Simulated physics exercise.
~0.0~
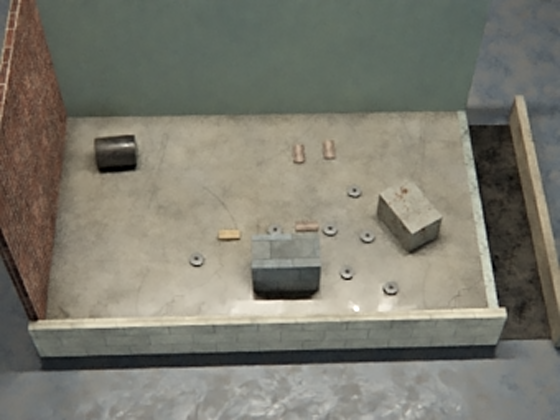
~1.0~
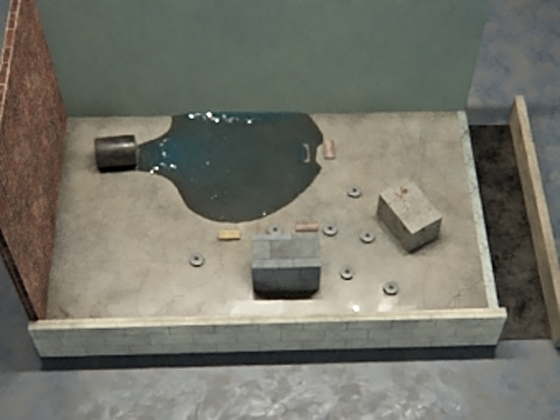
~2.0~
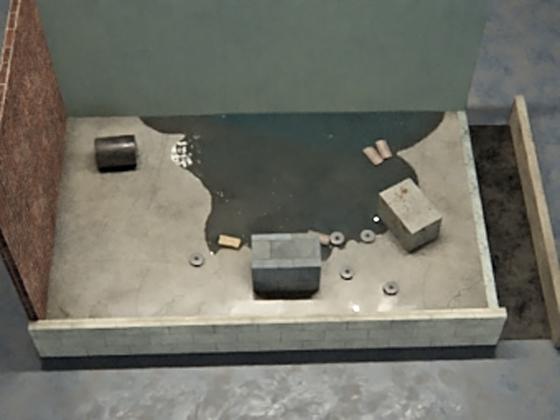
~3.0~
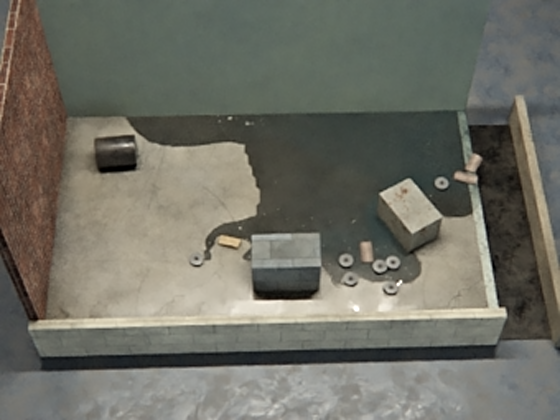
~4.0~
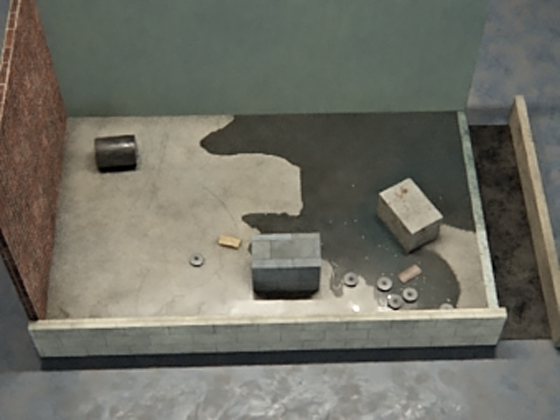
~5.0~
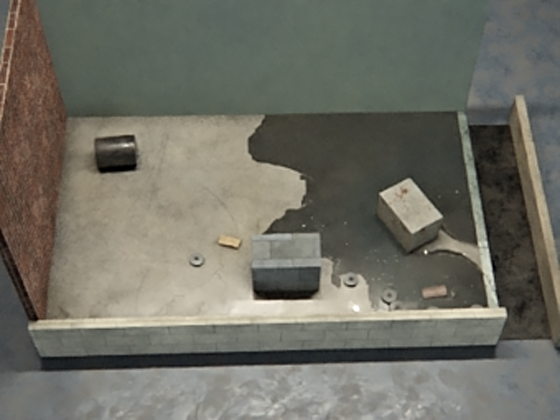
Dark water spills from a drum-like cylinder at the upper left of a shallow walled floor, seen from above, with a brick wall on the left and a green wall behind. Small grey rings, pinkish pieces and a yellowish one lie around a grey block and a paler, tilted block. The water spreads right along the back, and the pinkish pieces drift with it. Two reach the right edge and disappear, while rings shift right and downward and some vanish. Finally, the left floor is bare, water covers much of the right, and both blocks still stand.
